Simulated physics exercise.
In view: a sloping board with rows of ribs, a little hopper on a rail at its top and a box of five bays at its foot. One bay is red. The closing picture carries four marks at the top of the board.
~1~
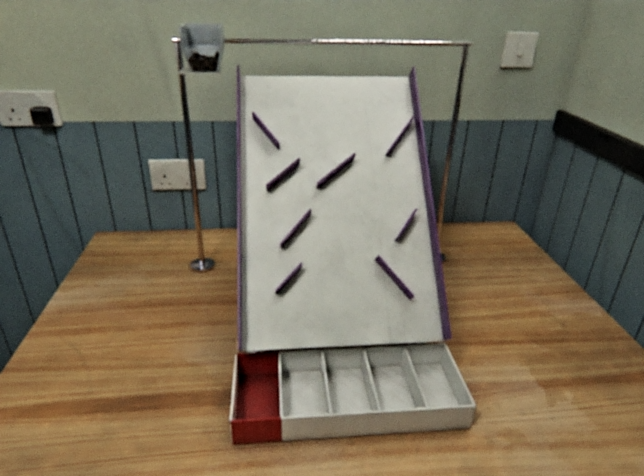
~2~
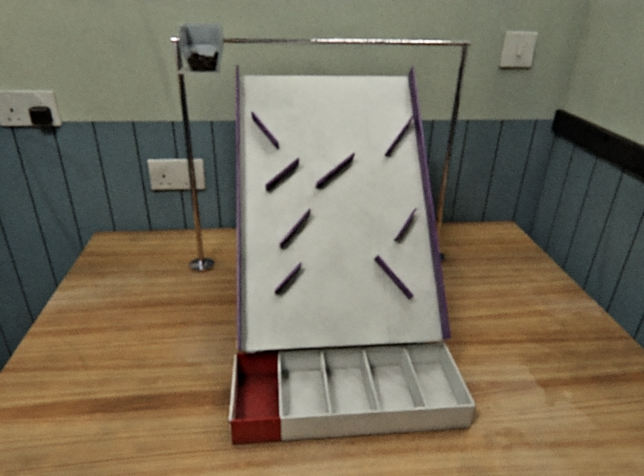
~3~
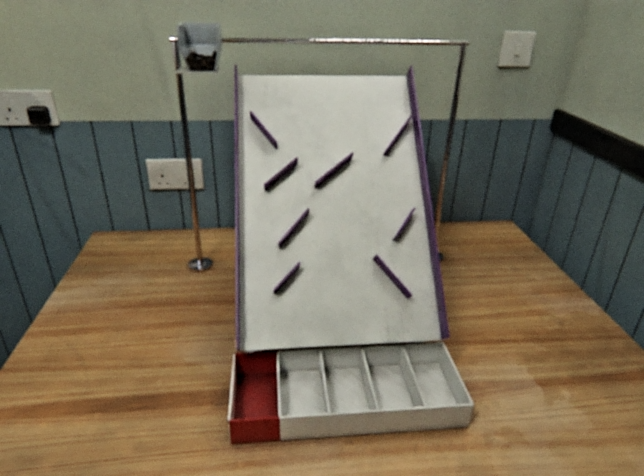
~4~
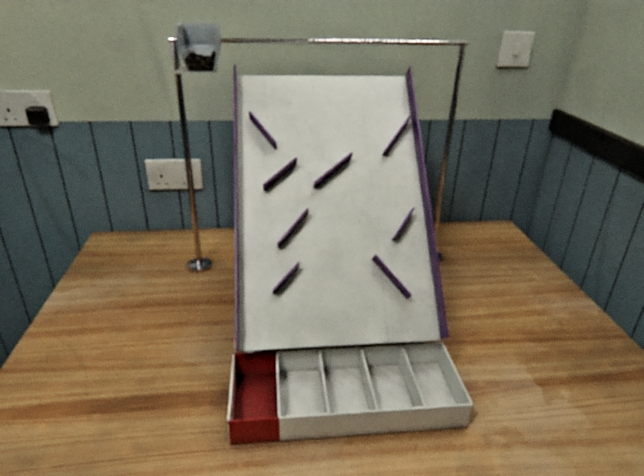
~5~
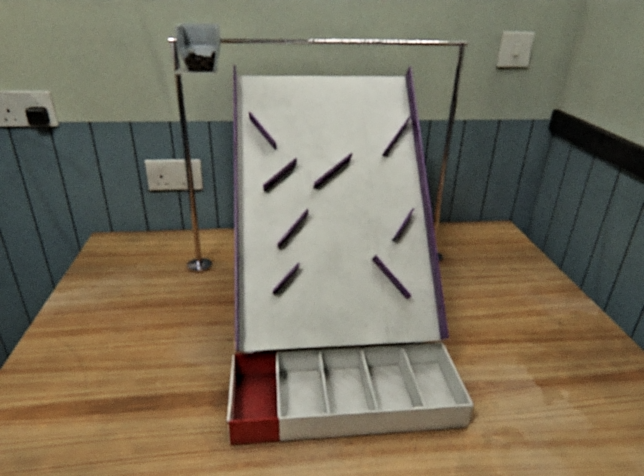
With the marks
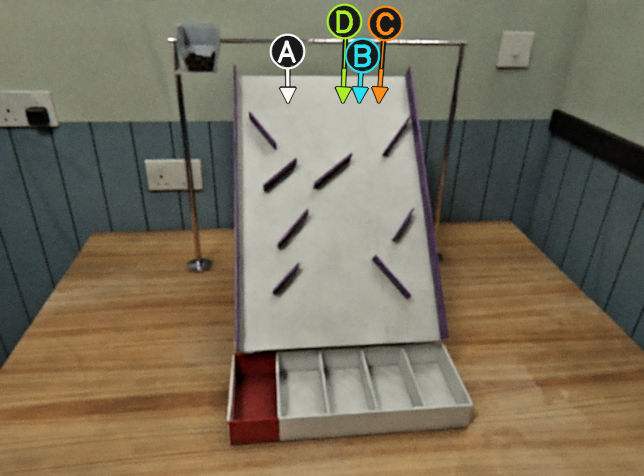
A white sloping board with purple ribs stood on a wooden table, a small hopper of dark beans at its upper left and a box with one red bay below, and nothing noticeably moved.
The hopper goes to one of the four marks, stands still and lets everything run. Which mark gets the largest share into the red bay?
It is A.
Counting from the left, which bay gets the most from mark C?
It is the third one.
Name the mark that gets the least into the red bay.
Here it is mark C.
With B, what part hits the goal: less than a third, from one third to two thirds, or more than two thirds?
Mark B gives less than a third.
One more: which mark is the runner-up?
The answer is D.
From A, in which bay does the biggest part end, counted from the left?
The first from the left.
On the marked copy, mark A meets the board at (287, 97); mark B meets the board at (359, 97); mark C meets the board at (379, 97); mark D meets the board at (343, 97).
Choosing A, most in the red bay, about a quarter held on the board.
Choosing B, about a quarter in the red bay, most in other bays.
Choosing C, a stray few in the red bay, most in other bays, a small part outside the box.
Choosing D, about half in the red bay, about half in other bays, a stray few held on the board.
